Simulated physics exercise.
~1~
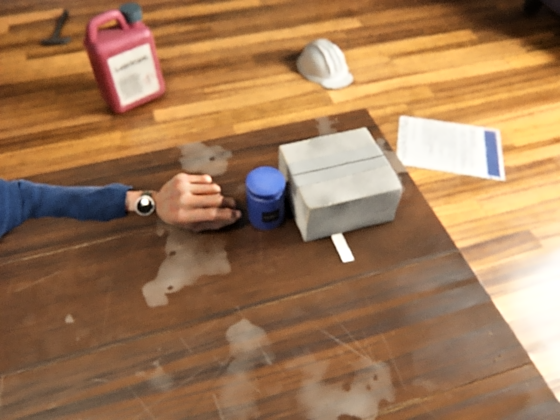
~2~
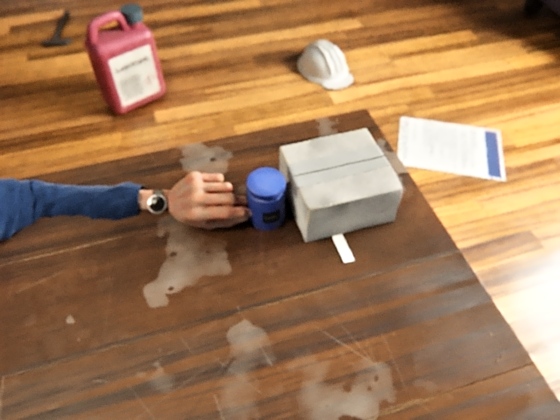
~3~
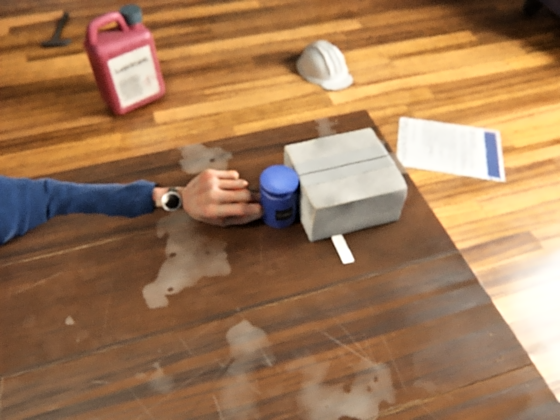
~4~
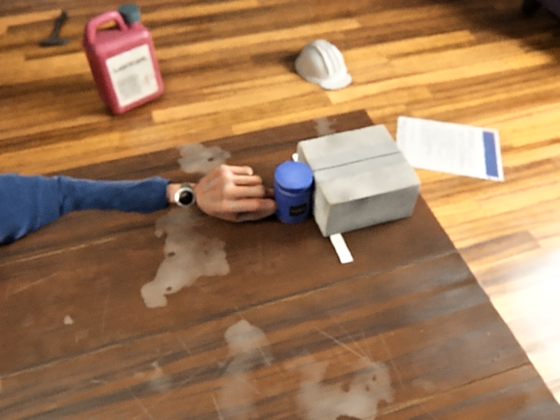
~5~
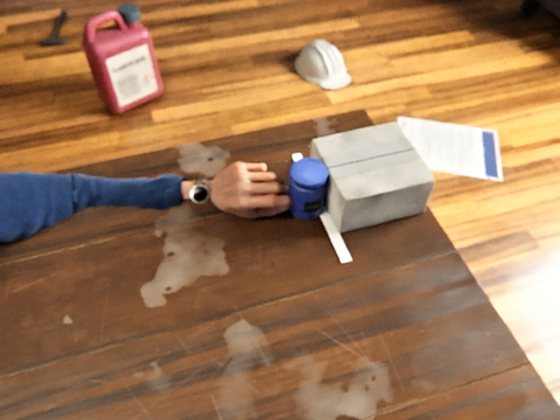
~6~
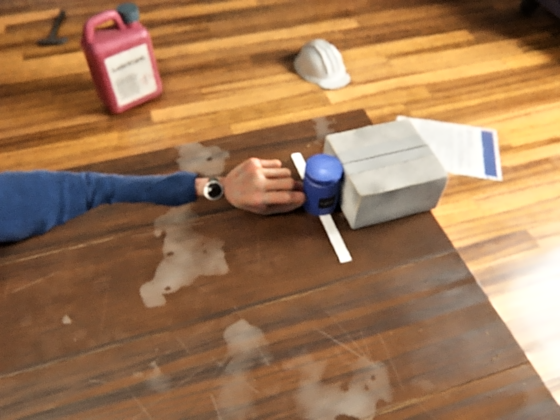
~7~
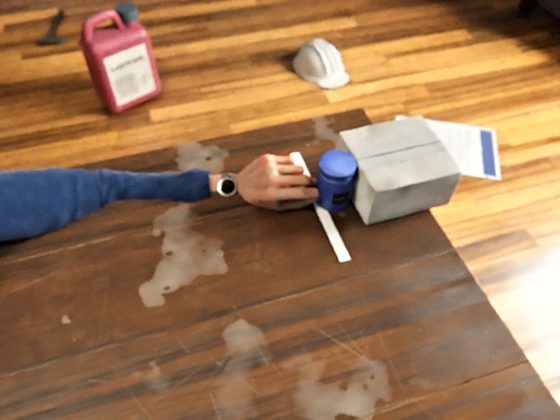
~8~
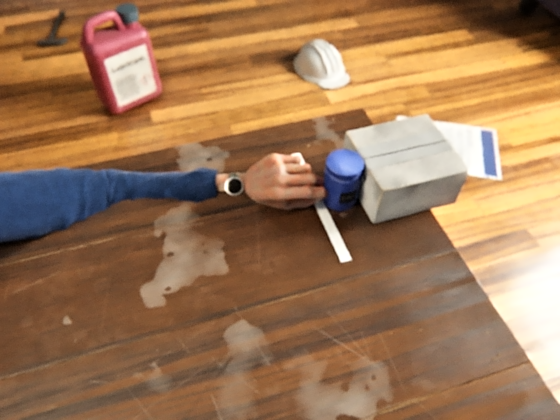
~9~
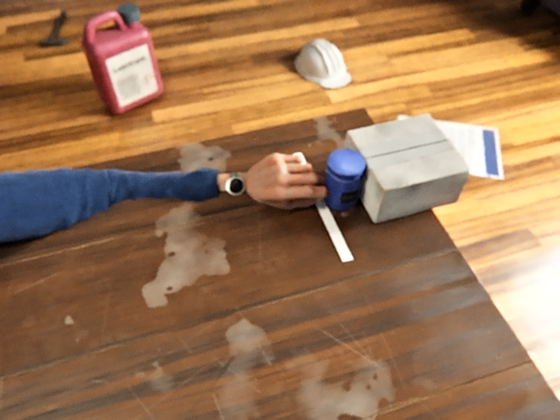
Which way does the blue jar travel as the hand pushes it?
The blue jar moves to the right across the table.
A hand pushes a blue jar and white box right, and both stay on the table.
